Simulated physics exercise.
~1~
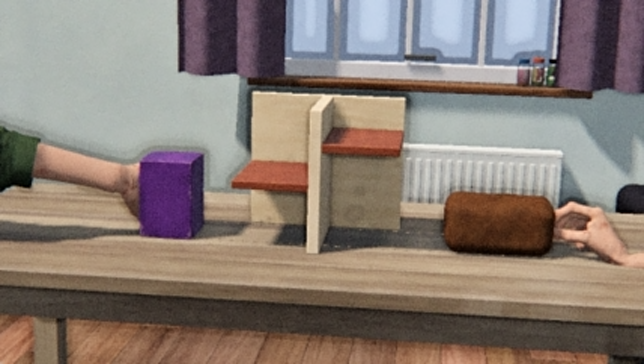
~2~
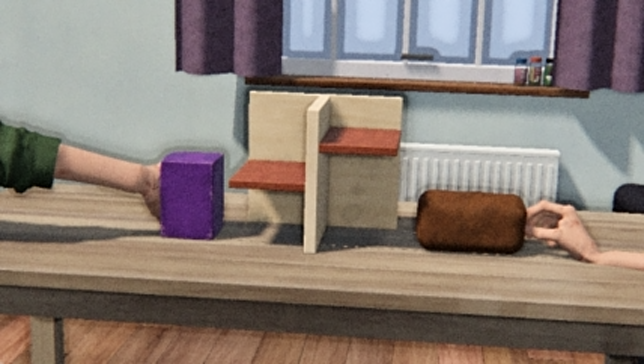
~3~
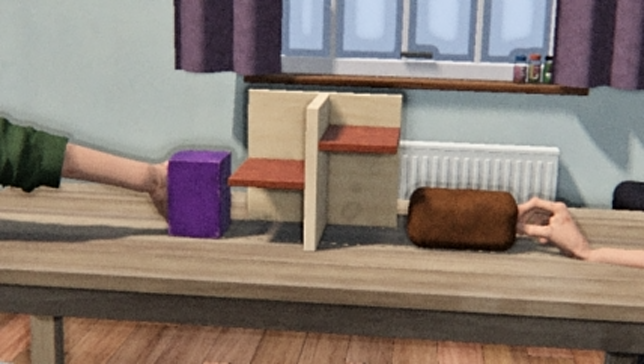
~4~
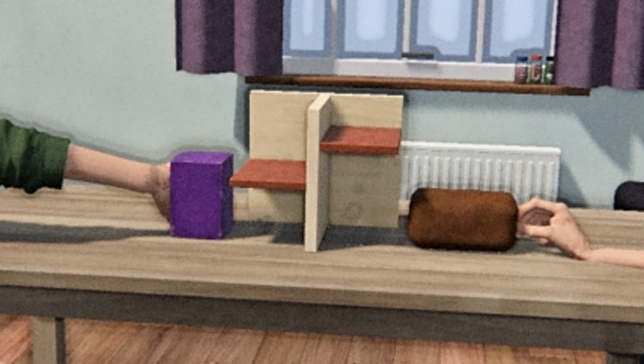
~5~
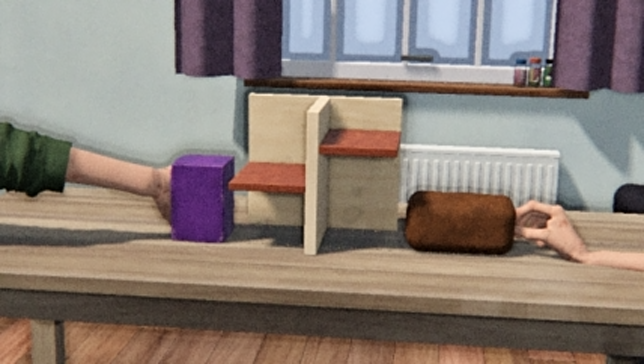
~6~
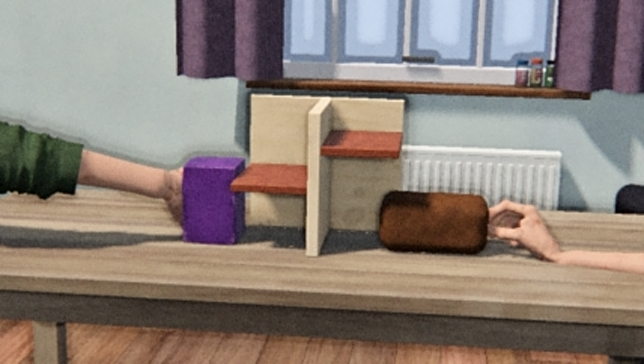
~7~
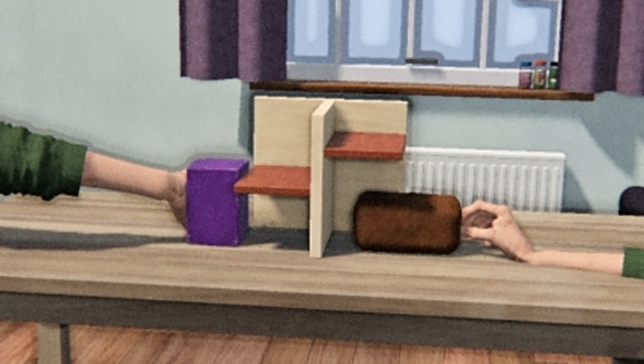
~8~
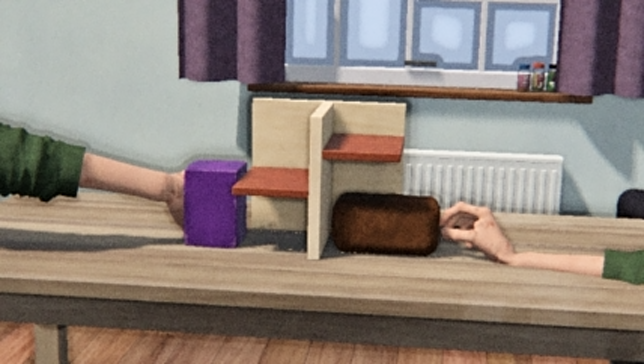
To begin with, a hand on the left holds a tall purple box and a hand on the right holds a brown loaf, on either side of a wooden stand with two red shelves. Both hands push inward, the box sliding right and the loaf sliding left. They pause briefly, then move on toward the shelves. The purple box stops against the edge of the lower left shelf, too tall to fit under it. The loaf keeps sliding left and passes under the higher right shelf, ending up close to the central divider.
